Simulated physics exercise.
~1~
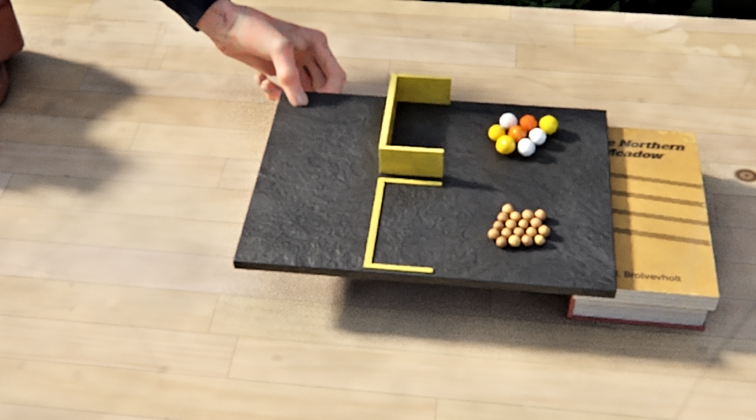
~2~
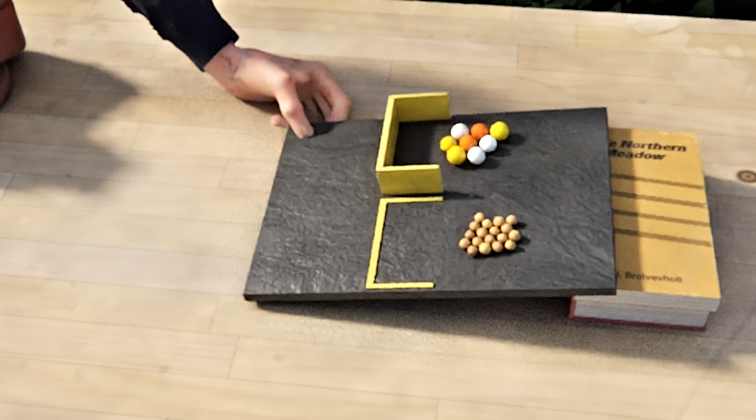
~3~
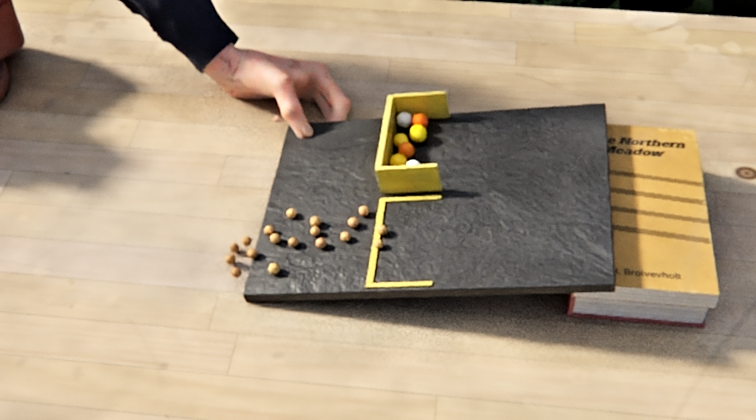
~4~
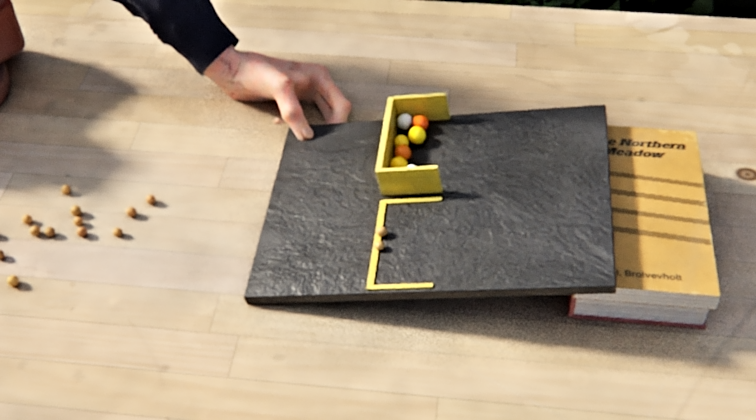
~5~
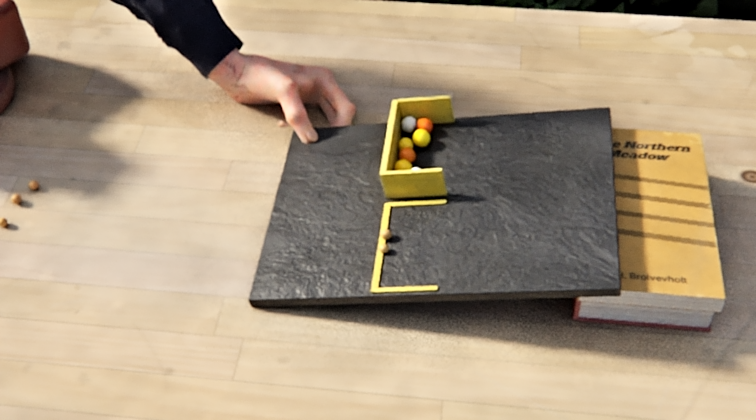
At the start, a hand holds the left end of a dark board whose right end rests on a thick yellow-covered book, with small tan balls on the near side and larger white, orange and yellow balls on the far side. The hand lowers the left end, and both groups begin to move left toward their yellow barriers. The larger balls gather inside the tall far barrier, while most of the tan ones pass over the low near strip. These roll off the board's left edge and scatter across the wooden table. Finally, the board rests sloping, the larger balls stay held, and a couple of tan balls remain against the low strip.
